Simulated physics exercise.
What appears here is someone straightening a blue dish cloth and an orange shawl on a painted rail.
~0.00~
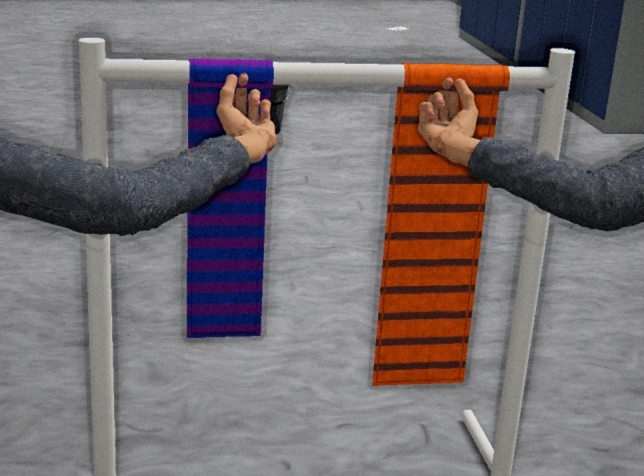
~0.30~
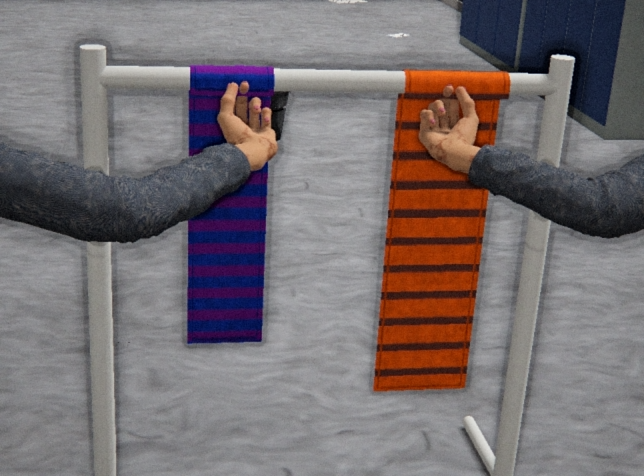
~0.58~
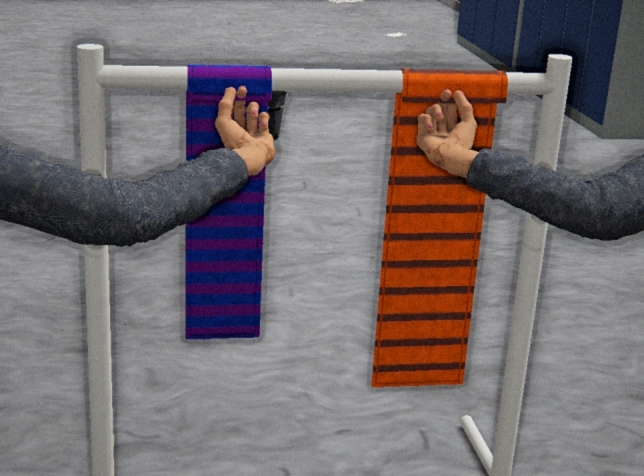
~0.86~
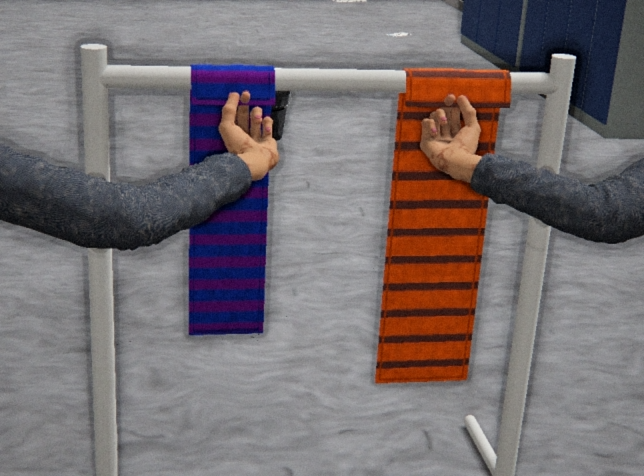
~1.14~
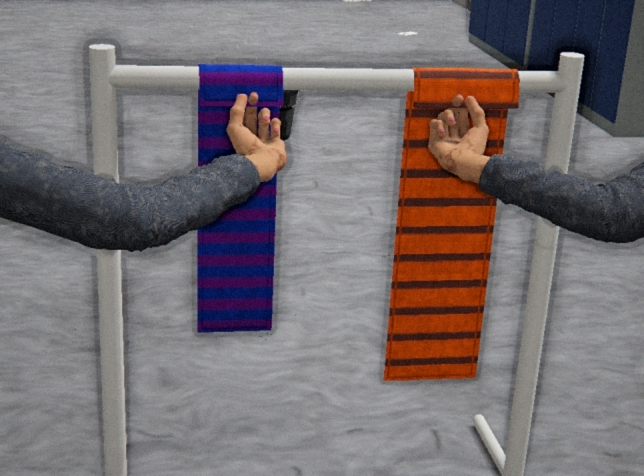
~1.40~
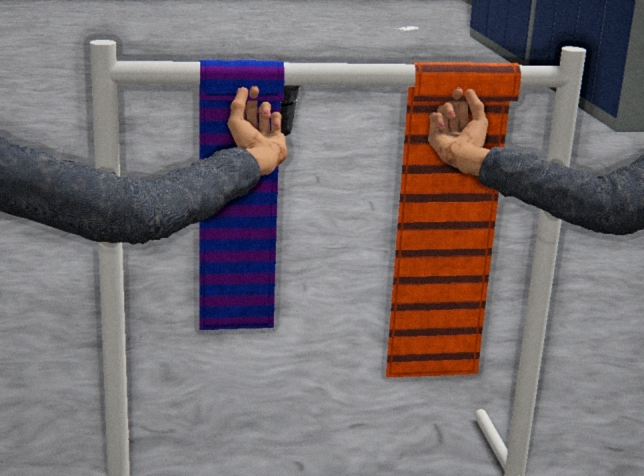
Two hands make slight adjustments to a blue striped cloth and an orange one on a rail.
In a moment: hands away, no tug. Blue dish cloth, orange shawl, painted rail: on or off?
Outcome: The blue dish cloth does not stay, the orange shawl does not stay.
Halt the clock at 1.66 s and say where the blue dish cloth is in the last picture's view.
By that time its middle is at (238, 248).
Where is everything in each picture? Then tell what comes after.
Dish cloth front hem (252, 81), back hem (242, 330); shawl front hem (431, 84), back hem (396, 380), in the first picture.
Dish cloth front hem (253, 89); shawl front hem (432, 91), in the second picture.
Dish cloth front hem (251, 92); shawl front hem (429, 95), in the third picture.
Dish cloth front hem (254, 97); shawl front hem (433, 100), in the fourth picture.
Dish cloth front hem (262, 99); shawl front hem (441, 101), in the fifth picture.
Dish cloth front hem (263, 93), back hem (255, 322), front far shorter than the back; shawl front hem (441, 94), back hem (410, 371), front far shorter than the back, in the sixth picture.
By 1.66 s, dish cloth clear of the rail and dropping near (238, 248); shawl clear of the rail and dropping near (441, 278).
By 1.84 s, dish cloth clear of the rail and dropping near (235, 415); shawl clear of the rail and dropping near (427, 425).
By 2.04 s, dish cloth in a heap on the floor; shawl in a heap on the floor.
When it is over, dish cloth in a heap on the floor; shawl in a heap on the floor. The blue dish cloth is pulled off by its long side and the orange shawl slides off.
